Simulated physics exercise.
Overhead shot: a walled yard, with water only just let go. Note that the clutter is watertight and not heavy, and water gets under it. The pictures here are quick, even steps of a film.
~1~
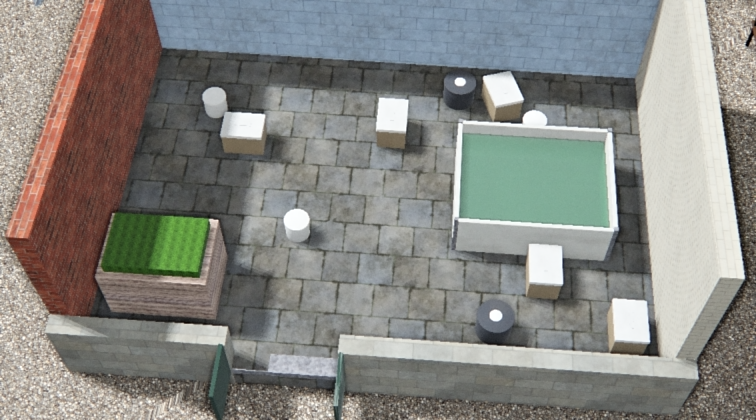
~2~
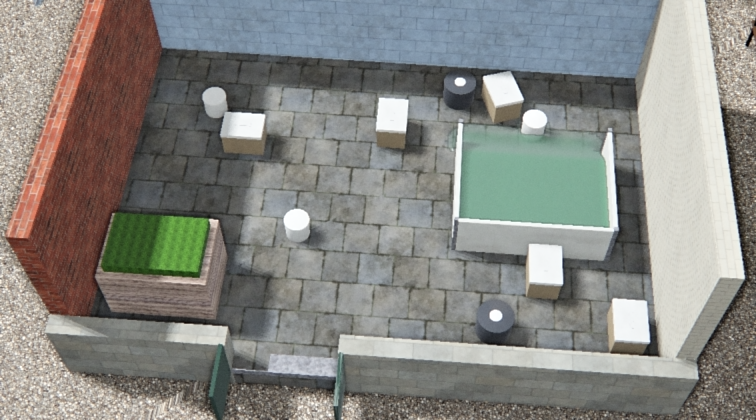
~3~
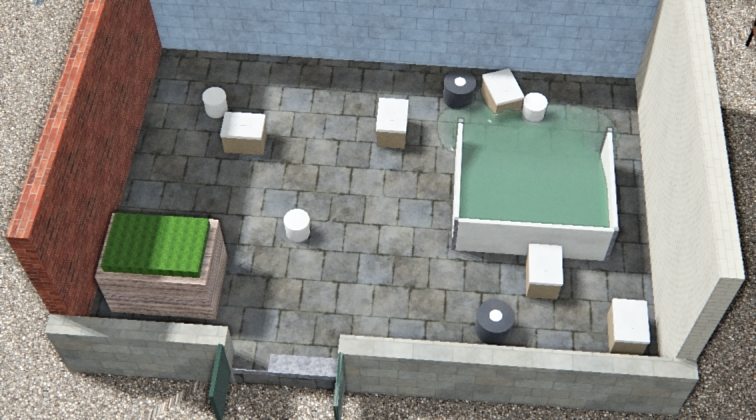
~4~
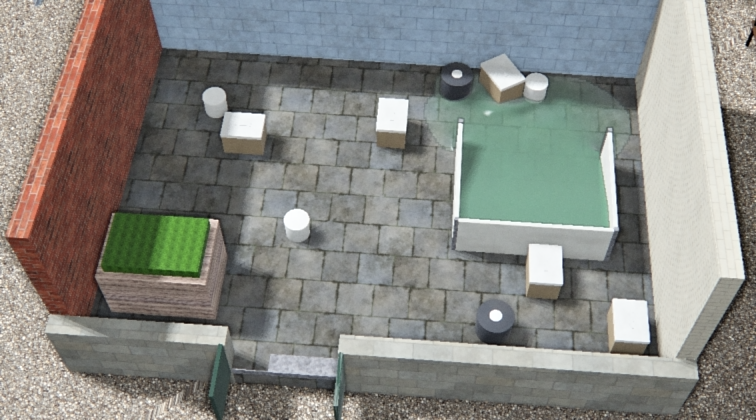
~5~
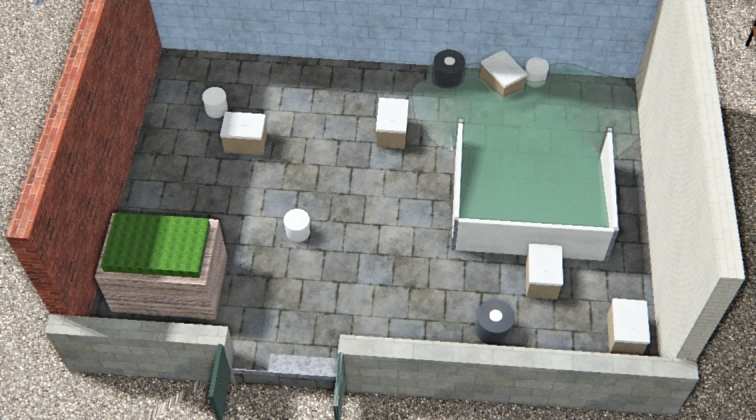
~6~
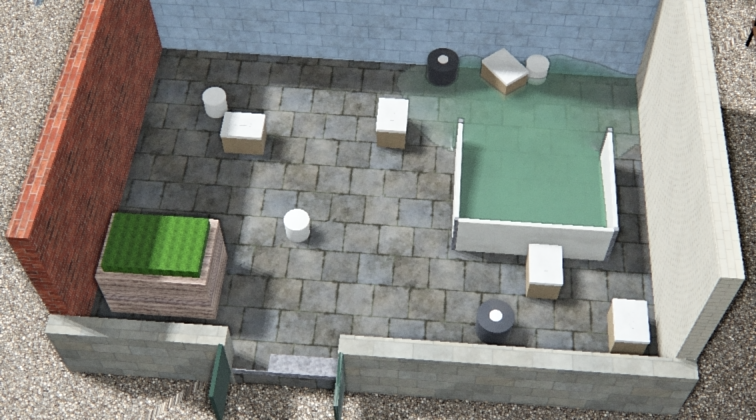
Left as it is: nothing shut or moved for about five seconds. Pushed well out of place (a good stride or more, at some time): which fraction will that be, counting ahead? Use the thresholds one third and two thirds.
I'd put it at two thirds or higher.
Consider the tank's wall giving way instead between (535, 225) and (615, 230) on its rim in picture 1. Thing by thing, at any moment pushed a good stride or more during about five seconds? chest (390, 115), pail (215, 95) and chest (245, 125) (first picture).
First below the mark, then below the mark, then below the mark.
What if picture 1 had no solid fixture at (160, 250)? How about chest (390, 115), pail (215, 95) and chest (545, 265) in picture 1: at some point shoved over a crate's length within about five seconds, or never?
Well, the first was pushed clear, the second was pushed clear, and the third stayed in place.
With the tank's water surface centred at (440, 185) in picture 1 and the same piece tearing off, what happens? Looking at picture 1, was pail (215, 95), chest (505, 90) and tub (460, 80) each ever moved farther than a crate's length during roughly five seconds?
In order: Went well off, went well off, went well off.
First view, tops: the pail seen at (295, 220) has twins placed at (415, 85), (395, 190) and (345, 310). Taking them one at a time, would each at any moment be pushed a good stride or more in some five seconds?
The first travels far, the second sits tight and the third sits tight.
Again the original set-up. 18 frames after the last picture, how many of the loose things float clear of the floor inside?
That would be 3.
A moment on, 2 of 10 are well off their spots; 3 afloat.
Next, 2 of 10 are well off their spots; 2 afloat.
Later, 4 of 10 are well off their spots; 3 afloat.
In the end, 8 of 10 are well off their spots, and 8 have been at some point; 2 afloat.
